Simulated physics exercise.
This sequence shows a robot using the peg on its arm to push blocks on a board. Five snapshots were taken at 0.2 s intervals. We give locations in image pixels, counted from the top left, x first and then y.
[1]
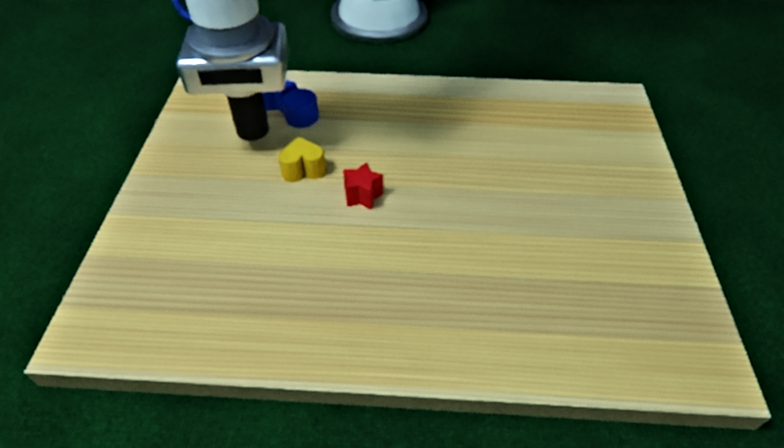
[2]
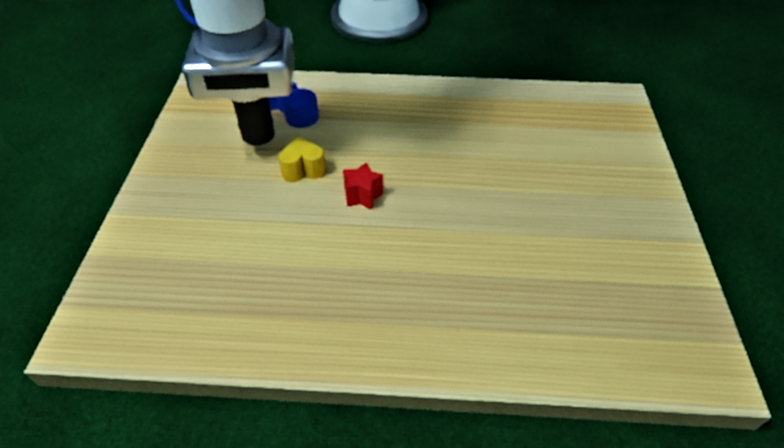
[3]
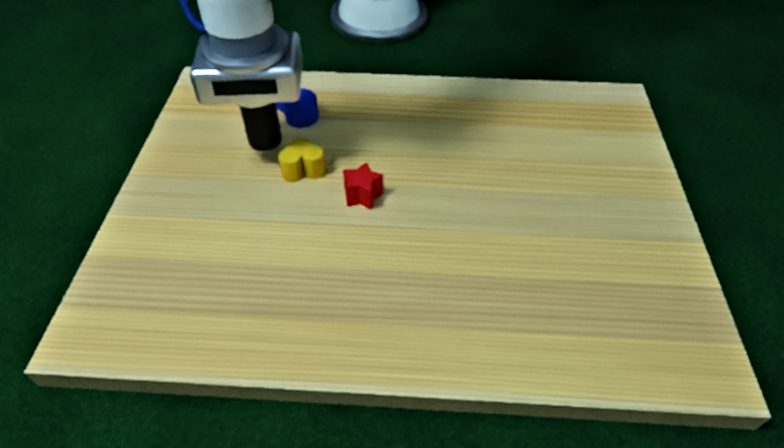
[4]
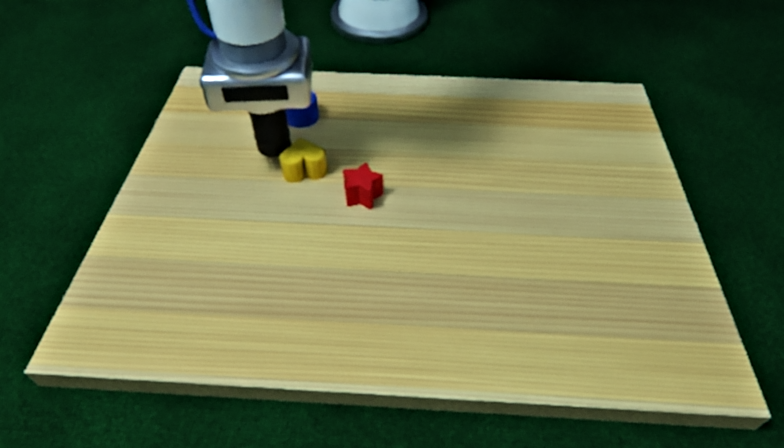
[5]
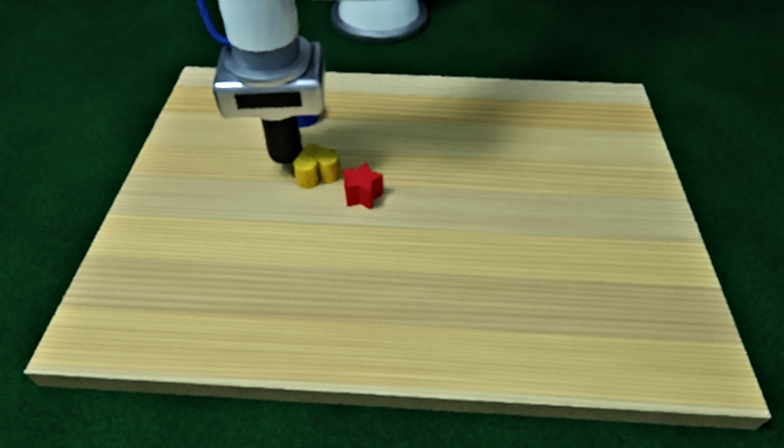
A robot arm with a dark peg slides a short way right and toward the viewer over a pale striped wooden board on a dark green surface, seen from above at a fixed angle. Near the board's upper left sit a blue block, a yellow heart-shaped block and a red star. The arm increasingly covers the blue block, then the peg nudges the heart slightly right, while the star stays still.
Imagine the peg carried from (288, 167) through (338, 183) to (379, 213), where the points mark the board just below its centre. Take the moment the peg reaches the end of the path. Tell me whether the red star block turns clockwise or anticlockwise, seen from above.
With the clock.
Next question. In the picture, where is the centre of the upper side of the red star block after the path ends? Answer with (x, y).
In the picture, it is at (435, 208).
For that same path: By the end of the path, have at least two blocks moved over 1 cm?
Yes, I think so.
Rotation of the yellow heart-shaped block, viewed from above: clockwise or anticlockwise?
That block twists counter-clockwise.
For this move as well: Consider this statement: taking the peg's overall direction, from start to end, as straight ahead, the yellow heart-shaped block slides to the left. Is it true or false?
True
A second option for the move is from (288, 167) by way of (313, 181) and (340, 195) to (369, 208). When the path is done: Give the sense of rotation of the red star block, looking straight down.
It ends up turned clockwise.
What follows on the original path. One third of the way, peg (321, 163); yellow heart-shaped block (352, 164); red star block (373, 181).
Two thirds of the way, peg (352, 179); yellow heart-shaped block (387, 178), turned 20° anticlockwise; red star block (407, 197), turned 25° clockwise.
At the end, peg (378, 200); blue circular block unmoved; yellow heart-shaped block (414, 187), turned 35° anticlockwise; red star block (435, 208), turned 45° clockwise.
